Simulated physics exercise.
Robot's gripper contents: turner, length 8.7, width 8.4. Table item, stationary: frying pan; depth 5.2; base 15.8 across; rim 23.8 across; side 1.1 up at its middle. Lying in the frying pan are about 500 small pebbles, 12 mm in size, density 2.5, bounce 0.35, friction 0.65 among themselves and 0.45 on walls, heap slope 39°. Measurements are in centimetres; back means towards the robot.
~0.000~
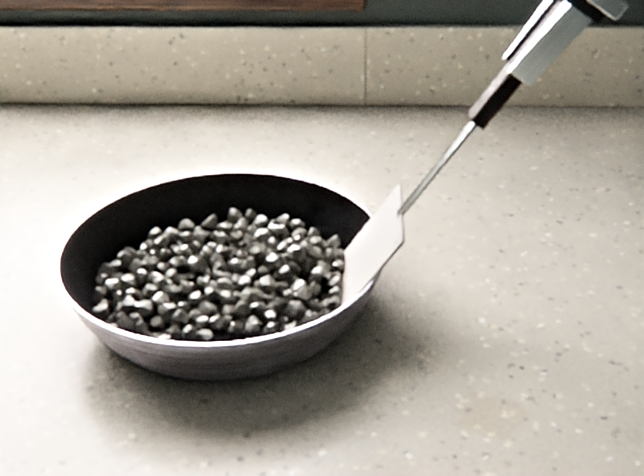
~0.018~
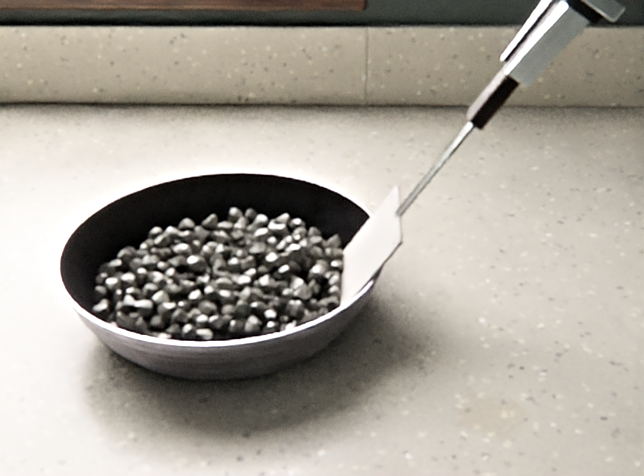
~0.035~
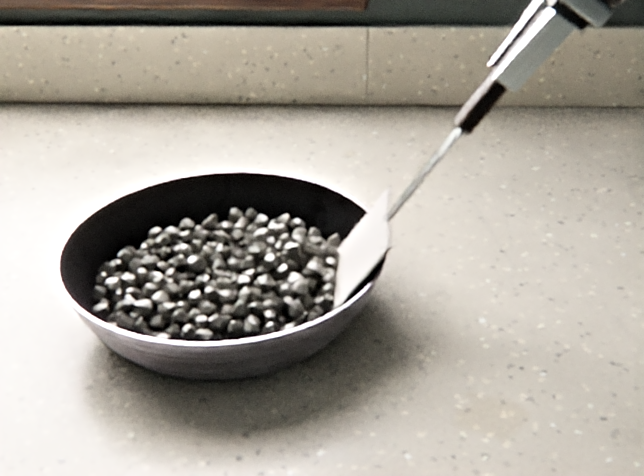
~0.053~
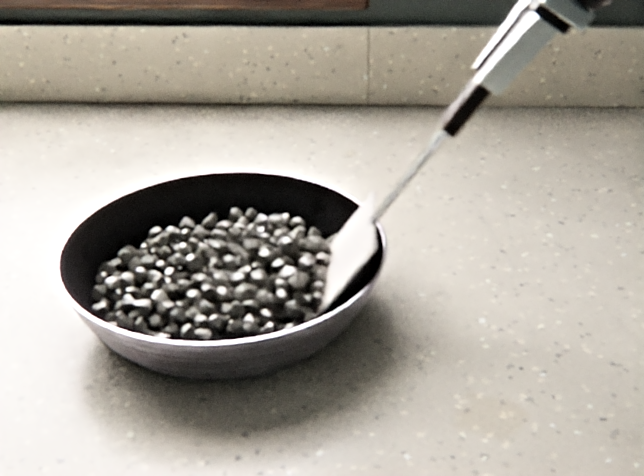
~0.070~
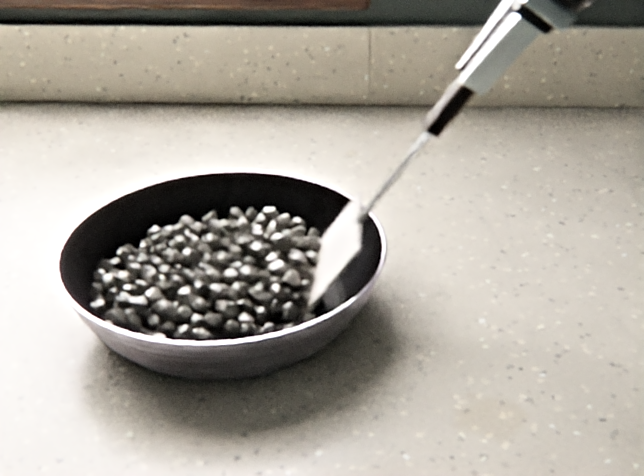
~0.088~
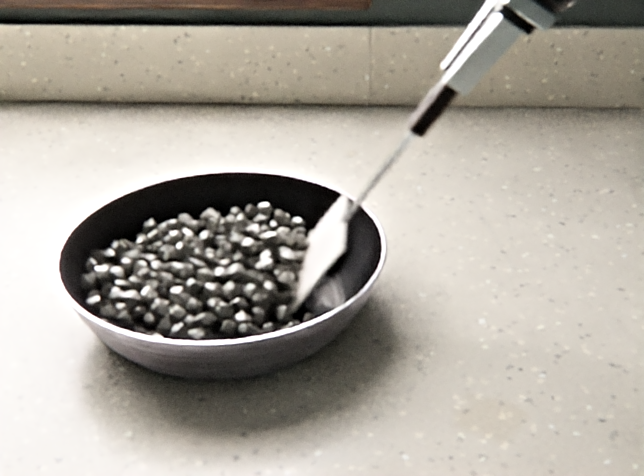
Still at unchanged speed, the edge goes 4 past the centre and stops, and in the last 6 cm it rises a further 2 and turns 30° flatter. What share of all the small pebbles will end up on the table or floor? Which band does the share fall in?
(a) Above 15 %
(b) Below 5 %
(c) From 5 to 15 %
The answer is b.
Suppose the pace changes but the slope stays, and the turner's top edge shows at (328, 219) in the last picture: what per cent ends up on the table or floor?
I'd say around 0 per cent.
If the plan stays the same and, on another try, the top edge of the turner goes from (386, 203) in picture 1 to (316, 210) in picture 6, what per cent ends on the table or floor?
Close to 5 in a hundred.
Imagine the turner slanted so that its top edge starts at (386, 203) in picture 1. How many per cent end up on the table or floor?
0 percent or thereabouts.
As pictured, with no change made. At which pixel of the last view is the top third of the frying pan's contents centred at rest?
Somewhere around (138, 254) in the last picture.
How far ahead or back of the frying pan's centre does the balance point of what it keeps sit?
I'd say close to 4.0 cm toward the front.
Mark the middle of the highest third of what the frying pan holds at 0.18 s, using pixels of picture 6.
(151, 255).
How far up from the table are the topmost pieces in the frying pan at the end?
Roughly 7.0 cm.
After 0.13 s, sloping 53°, highest piece 5 above the table; 496 in the frying pan.
After 0.18 s, sloping 39°, highest piece 7 above the table; 496 in the frying pan.
After 0.41 s, sloping 26°, highest piece 6 above the table; 494 in the frying pan, 2 on the table or floor.
After 1.46 s, sloping 26°, highest piece 6 above the table; 494 in the frying pan, 2 on the table or floor.
At rest, 494 in the frying pan, 2 on the table or floor. That is 0 % on the table or floor.
